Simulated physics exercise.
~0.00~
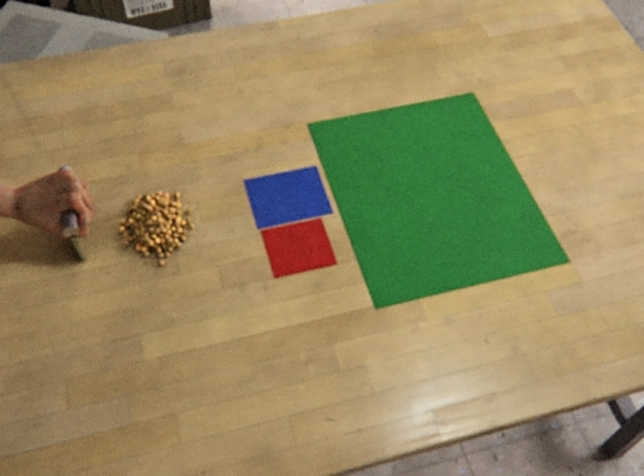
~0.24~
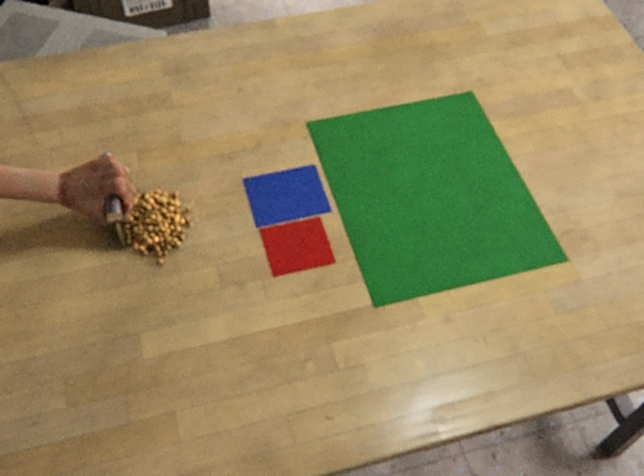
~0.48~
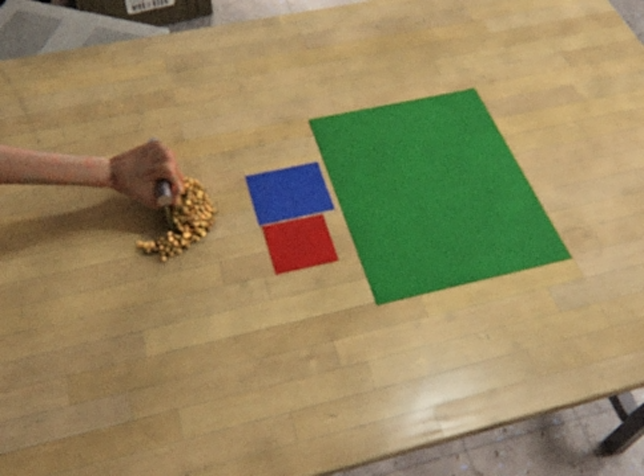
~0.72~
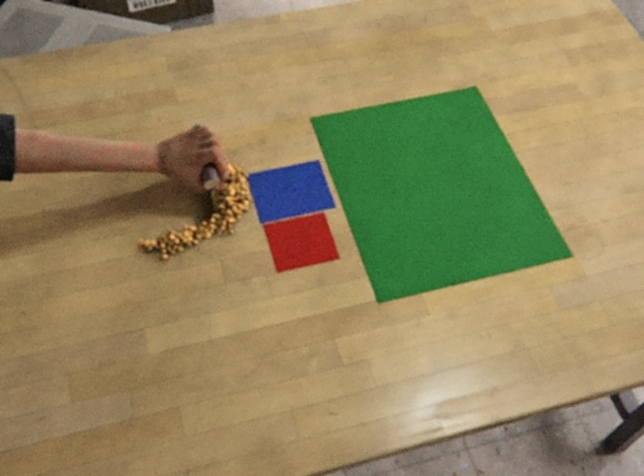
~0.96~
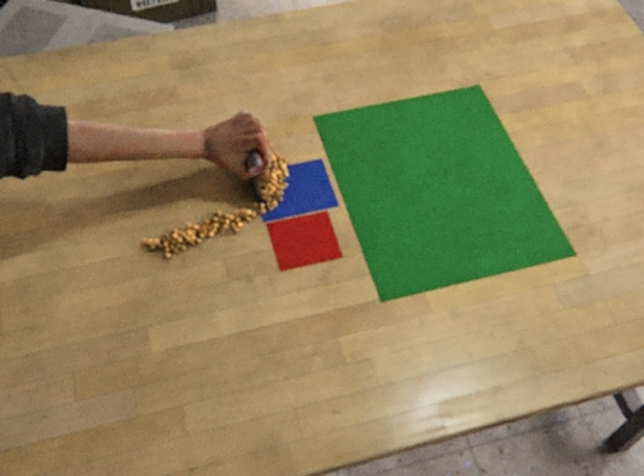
On a pale wooden tabletop, a hand holds a small scraper to the left of a round pile of dried chickpeas, with blue, red and green mats lying to the right. The hand moves right until the blade meets the pile. It pushes on through, bunching some chickpeas ahead while others fall behind. As the arm reaches farther and slants slightly upward, the pile stretches into a curved trail leading toward the blue mat. Finally the scraper carries the front cluster onto the blue mat, leaving the rest strung across bare wood, with the red and green mats clear.
